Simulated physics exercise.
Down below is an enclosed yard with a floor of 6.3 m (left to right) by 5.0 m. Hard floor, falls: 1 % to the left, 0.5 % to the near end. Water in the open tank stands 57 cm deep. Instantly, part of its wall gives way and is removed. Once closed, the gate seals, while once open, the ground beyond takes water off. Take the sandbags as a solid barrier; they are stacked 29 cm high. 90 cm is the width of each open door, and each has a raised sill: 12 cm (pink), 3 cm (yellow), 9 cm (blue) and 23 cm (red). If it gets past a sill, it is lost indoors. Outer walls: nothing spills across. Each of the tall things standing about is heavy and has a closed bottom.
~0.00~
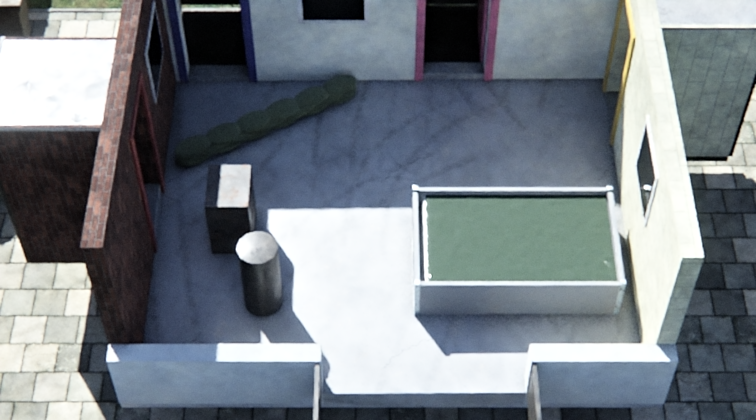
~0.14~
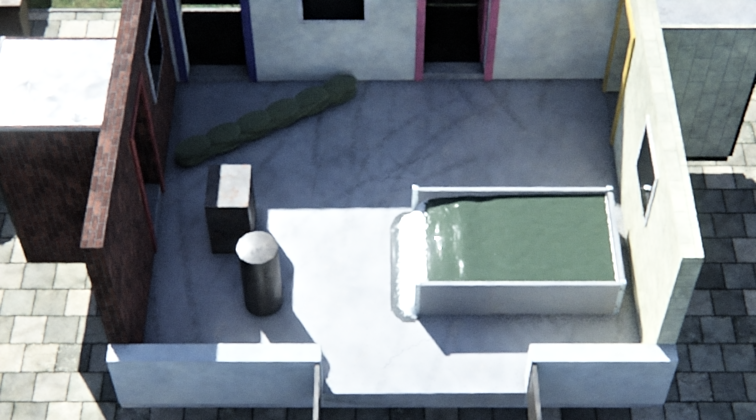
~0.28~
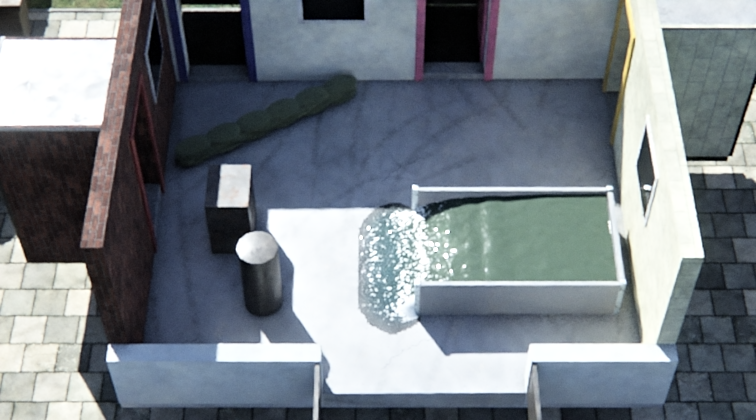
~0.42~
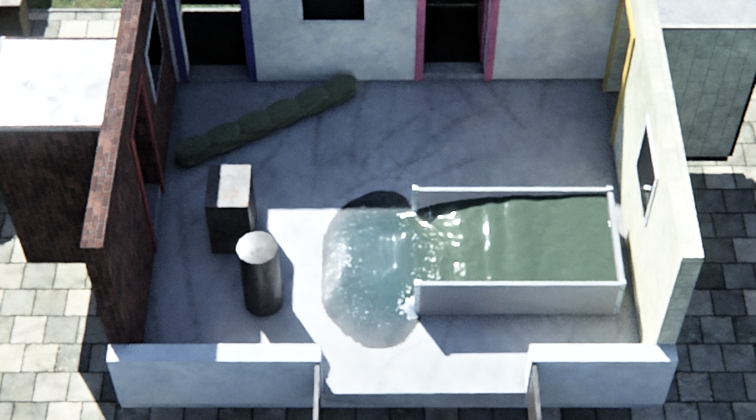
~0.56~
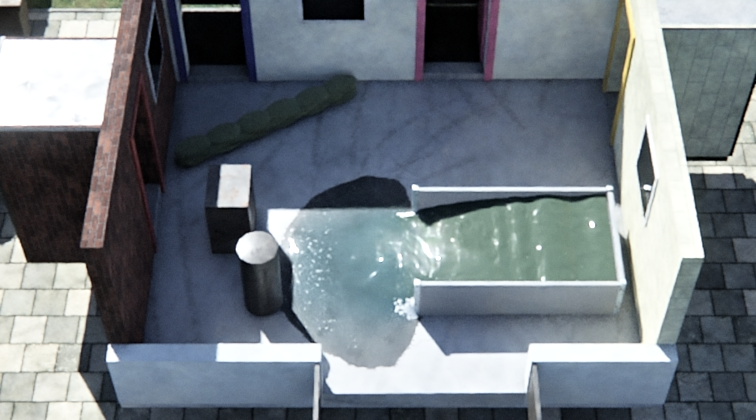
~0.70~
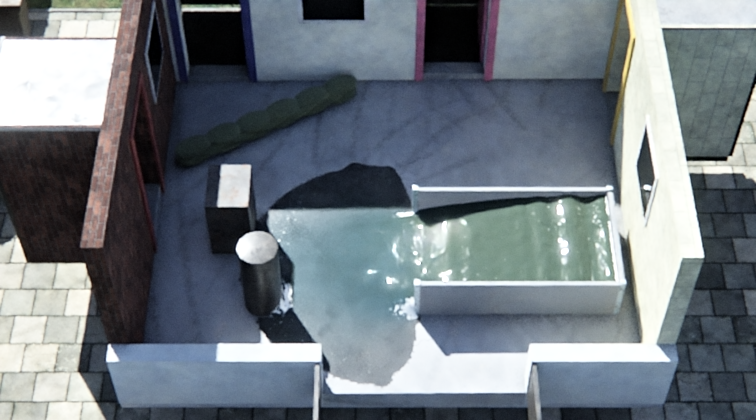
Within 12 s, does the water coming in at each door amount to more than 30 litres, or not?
At the pink door: Not more than 30 litres. At the yellow door: More than 30 litres. At the blue door: Not more than 30 litres. At the red door: Not more than 30 litres.
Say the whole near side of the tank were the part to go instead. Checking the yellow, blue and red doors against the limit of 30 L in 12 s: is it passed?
Result: Yellow limit not passed, blue limit not passed, red limit not passed.
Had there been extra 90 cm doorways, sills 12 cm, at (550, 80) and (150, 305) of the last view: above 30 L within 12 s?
Well, the first one ends up on the low side, the second one on the high side.
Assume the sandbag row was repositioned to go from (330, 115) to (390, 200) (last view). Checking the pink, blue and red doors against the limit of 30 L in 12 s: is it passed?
Checking the limit, pink is fine, blue is too much, red is fine.
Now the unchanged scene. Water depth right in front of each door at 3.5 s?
Depths in centimetres - pink: 0, yellow: 0, blue: 5, red: 20.
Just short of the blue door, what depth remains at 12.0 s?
The depth there is around 6.5 cm.
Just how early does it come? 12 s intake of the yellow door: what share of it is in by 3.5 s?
Estimate: Around 0 per cent.
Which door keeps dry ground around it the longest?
Looks like the yellow door.
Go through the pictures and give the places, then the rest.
In the first picture, the open tank at (516, 239) is whole and still, 57 cm deep.
In the second picture, water pours out at (418, 256) and has run 0.8 m, to (404, 315); typically 7 cm deep outside, 57 cm at the open tank's back.
In the third picture, water pours out at (418, 258) and has run 1.0 m, to (390, 327); typically 9 cm deep outside, 57 cm at the open tank's back.
In the fourth picture, water pours out at (418, 258) and has run 1.3 m, to (348, 327); typically 8 cm deep outside, 57 cm at the open tank's back.
In the fifth picture, water pours out at (418, 259) and has run 1.8 m, to (288, 304); typically 6 cm deep outside, 57 cm at the open tank's back.
In the sixth picture, water pours out at (418, 259) and has run 2.2 m, to a hidden place; typically 6 cm deep outside, 53 cm at the open tank's back.
After 1.4 s water covers 35 % of the floor and is deepest (33 cm) near (289, 292); pink door not reached, yellow door not reached, blue door not reached, red door not reached.
After 2.2 s water covers 40 % of the floor and is deepest (36 cm) near (145, 340); pink door not reached, yellow door not reached, blue door not reached, red door 8 cm at the sill, 0 L in.
After 3.5 s water covers 50 % of the floor and is deepest (28 cm) near (146, 328); pink door not reached, yellow door not reached, blue door 5 cm at the sill, 0 L in, red door 20 cm at the sill, 0 L in.
After 7.0 s water covers 90 % of the floor and is deepest (16 cm) near (236, 259); pink door 9 cm at the sill, 0 L in, yellow door 7 cm at the sill, 14 L in, blue door 6 cm at the sill, 2 L in, red door 11 cm at the sill, 0 L in.
After 12.0 s water covers 95 % of the floor and is deepest (9 cm) near (173, 117); pink door 4 cm at the sill, 0 L in, yellow door 5 cm at the sill, 100 L in, blue door 7 cm at the sill, 2 L in, red door 7 cm at the sill, 0 L in.
